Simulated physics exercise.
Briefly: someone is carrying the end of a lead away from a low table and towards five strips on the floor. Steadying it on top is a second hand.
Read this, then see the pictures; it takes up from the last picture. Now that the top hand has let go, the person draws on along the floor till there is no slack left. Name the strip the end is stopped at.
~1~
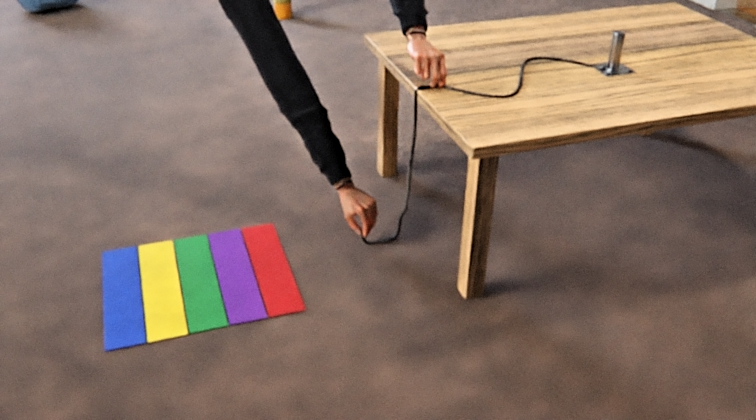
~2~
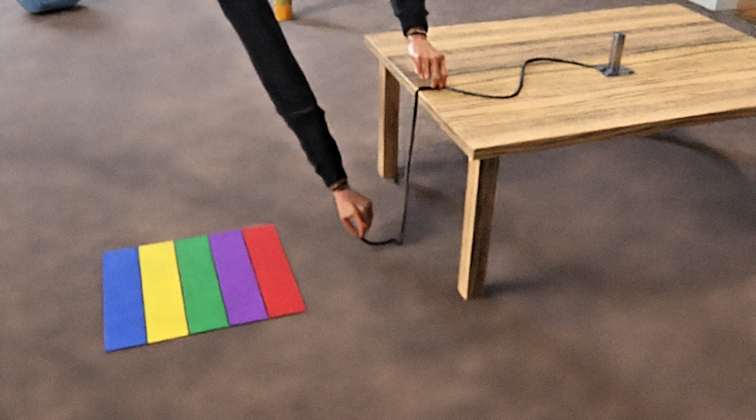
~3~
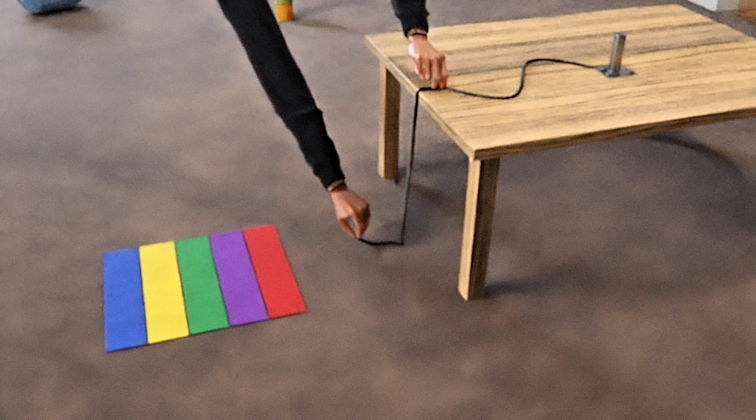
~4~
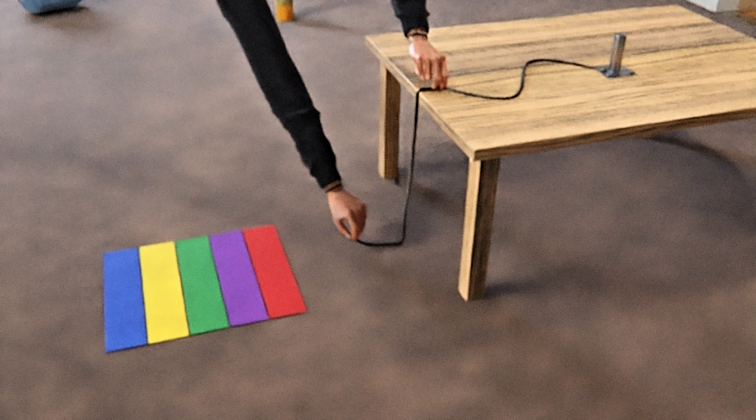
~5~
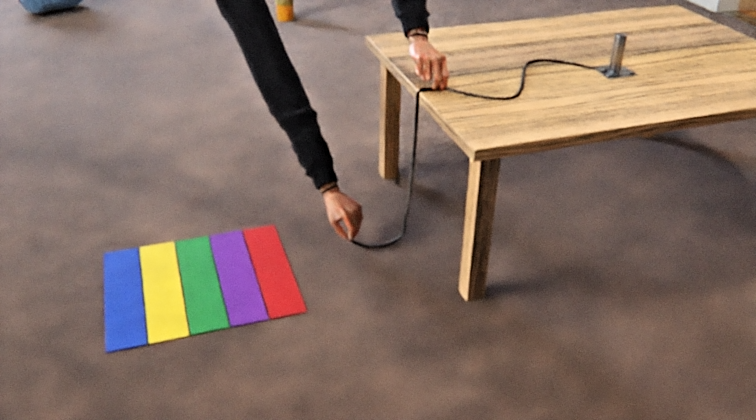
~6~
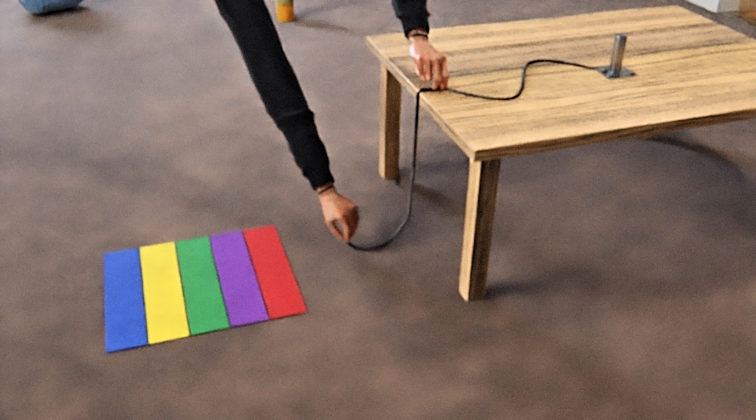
Yellow.
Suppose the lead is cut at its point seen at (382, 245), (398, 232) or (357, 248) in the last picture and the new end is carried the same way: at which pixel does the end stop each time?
Try by try: (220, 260), (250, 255) and (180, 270).
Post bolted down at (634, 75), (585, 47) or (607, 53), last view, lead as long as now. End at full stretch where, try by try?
Estimated pixels per try: (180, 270); (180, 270); (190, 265).
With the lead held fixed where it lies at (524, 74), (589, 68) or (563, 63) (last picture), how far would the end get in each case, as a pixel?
In order of the tries: About (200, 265), about (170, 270), about (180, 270).
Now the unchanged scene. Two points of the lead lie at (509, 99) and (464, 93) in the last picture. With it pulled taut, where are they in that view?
They end up at (434, 91) and (393, 112).
Soon after, end near (226, 260); over purple.
After that, end near (184, 267); over green.
At the stop, end near (159, 272); over yellow. It gets as far as the yellow strip.
